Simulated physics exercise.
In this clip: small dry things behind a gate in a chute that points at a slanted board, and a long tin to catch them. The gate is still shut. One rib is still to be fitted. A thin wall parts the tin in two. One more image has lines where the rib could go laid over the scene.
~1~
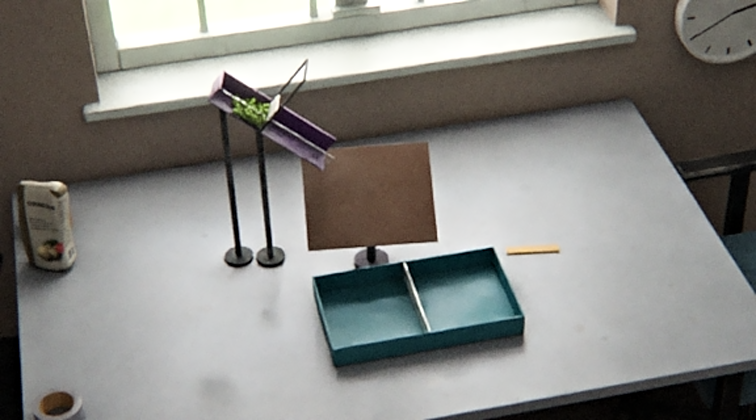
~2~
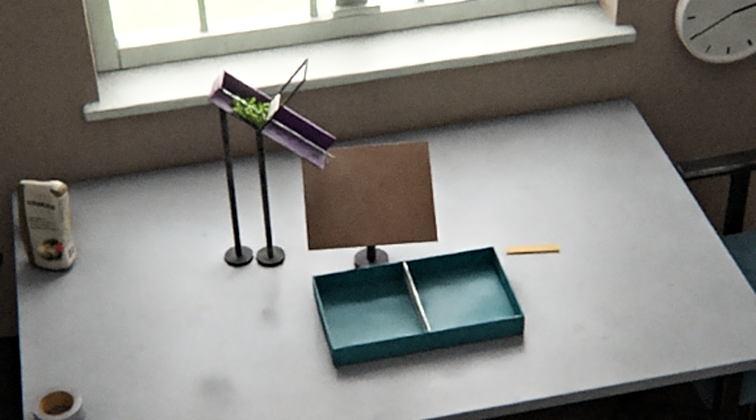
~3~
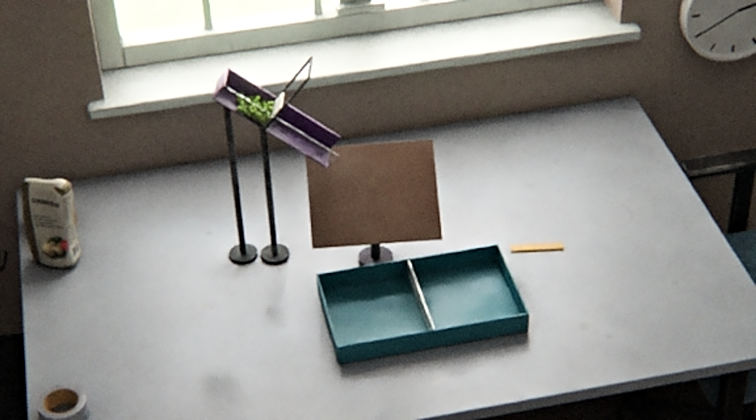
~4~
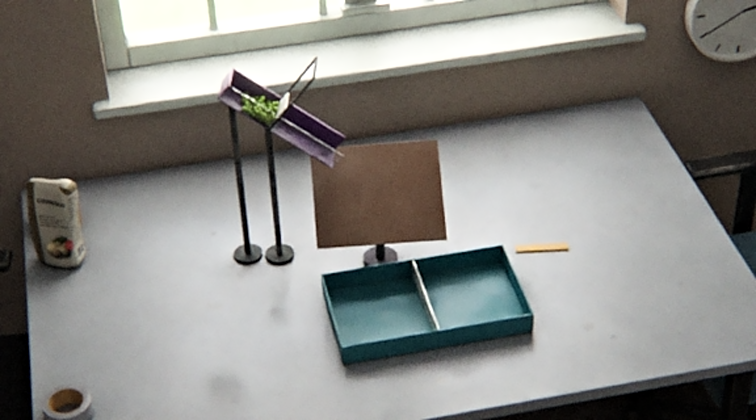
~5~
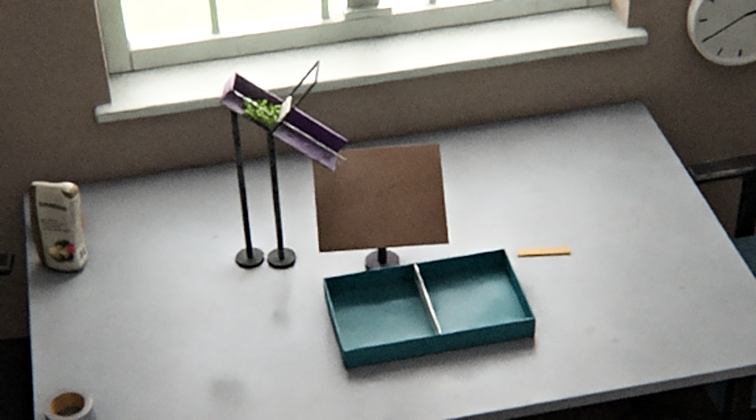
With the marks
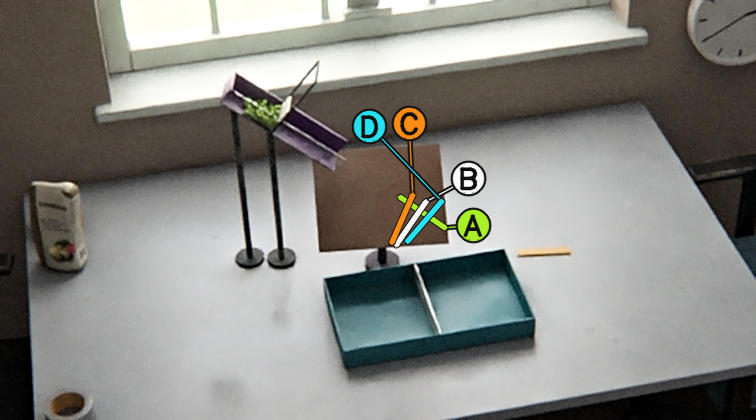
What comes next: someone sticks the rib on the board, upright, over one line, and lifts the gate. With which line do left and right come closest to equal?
Go for A.
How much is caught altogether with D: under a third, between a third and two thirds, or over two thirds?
Over two thirds.
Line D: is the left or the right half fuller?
More lands on the left.
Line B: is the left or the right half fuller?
The left half.
On the marked copy, line A from (400, 197) to (444, 227); line B from (426, 201) to (396, 244); line C from (412, 195) to (391, 242); line D from (441, 201) to (407, 241).
Choosing A, of what is caught, close to half in the left half, close to half in the right.
Choosing B, of what is caught, the whole lot in the left half, none at all in the right.
Choosing C, of what is caught, all but a few in the left half, only a few in the right.
Choosing D, of what is caught, all but a few in the left half, only a few in the right.
